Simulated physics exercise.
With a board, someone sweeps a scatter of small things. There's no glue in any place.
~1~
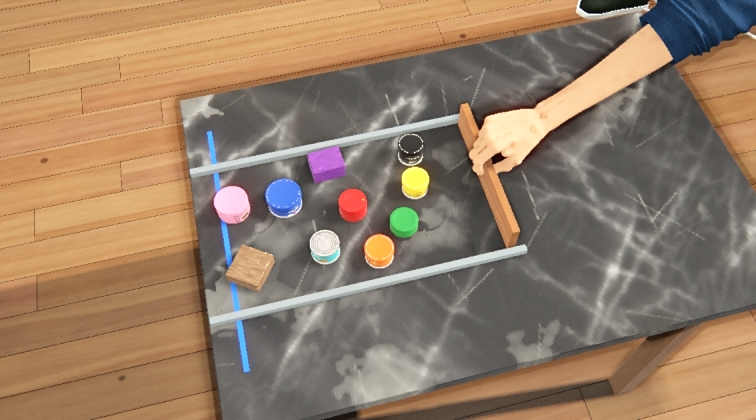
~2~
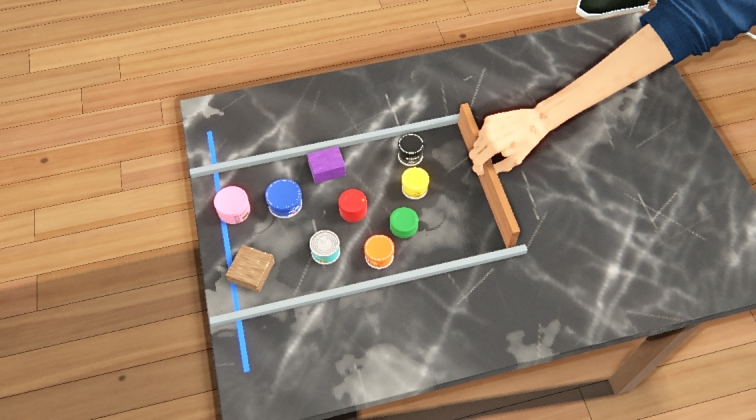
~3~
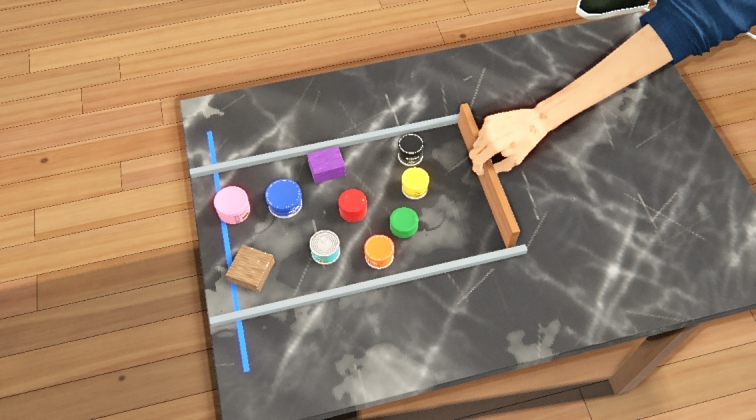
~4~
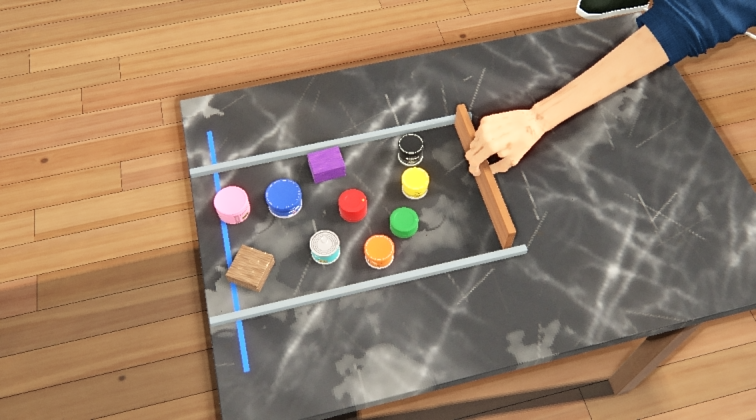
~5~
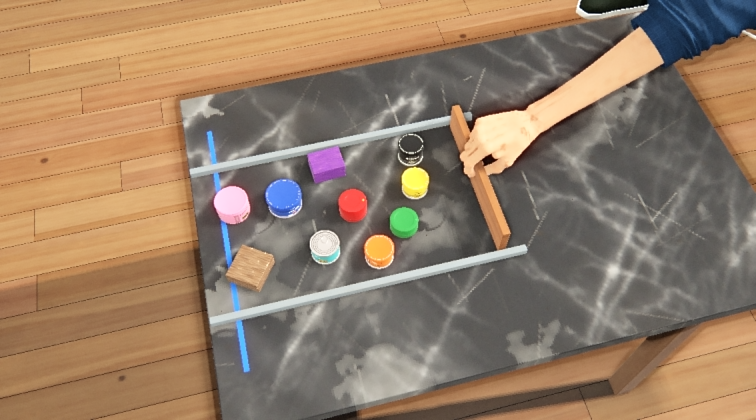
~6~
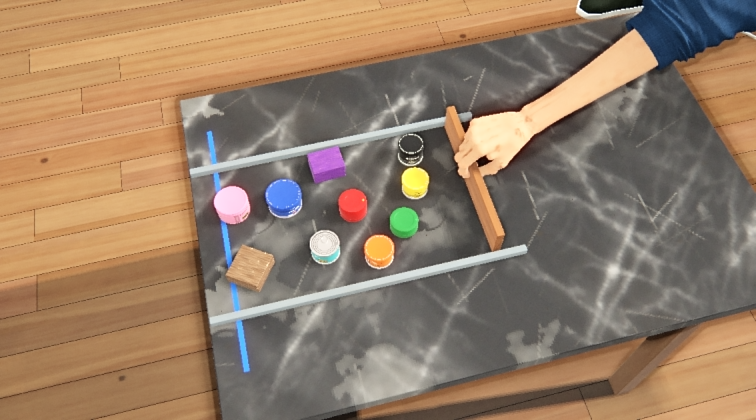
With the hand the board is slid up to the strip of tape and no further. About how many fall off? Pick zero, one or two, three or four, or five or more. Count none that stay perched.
Five or more fall off.
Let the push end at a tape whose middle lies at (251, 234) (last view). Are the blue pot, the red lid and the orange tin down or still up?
Blue pot stays put, red lid stays put, orange tin stays put.
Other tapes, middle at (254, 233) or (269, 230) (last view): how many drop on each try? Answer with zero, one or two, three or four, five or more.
Result, try 1: Just one or two; try 2: None at all.
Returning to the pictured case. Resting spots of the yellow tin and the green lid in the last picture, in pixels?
Positions - first (210, 230), then (215, 267).
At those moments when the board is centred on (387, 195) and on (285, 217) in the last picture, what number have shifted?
Counts: 4 / 10.
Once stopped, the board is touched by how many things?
It's touching 4 at the end.
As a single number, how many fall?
That makes a total of 6.
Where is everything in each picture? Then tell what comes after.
In the first frame, pink tub (232, 205); brown block (250, 268); blue pot (284, 199); board (487, 173); tape (226, 239).
In the second frame, brown block (250, 268); board (487, 173).
In the third frame, blue pot (284, 199); turquoise tin (325, 247).
In the fourth frame, pink tub (232, 205); red lid (353, 206).
In the fifth frame, brown block (250, 268); purple block (327, 165).
In the sixth frame, pink tub (232, 205); brown block (250, 268); blue pot (284, 199); board (472, 177); tape (226, 239).
Soon after, none off yet; pink tub at rest near (232, 205); brown block at rest near (250, 268); blue pot at rest near (284, 199).
By the end, the number that fall off is five or more; fallen, red lid, purple block, turquoise tin, blue pot, brown block and pink tub.
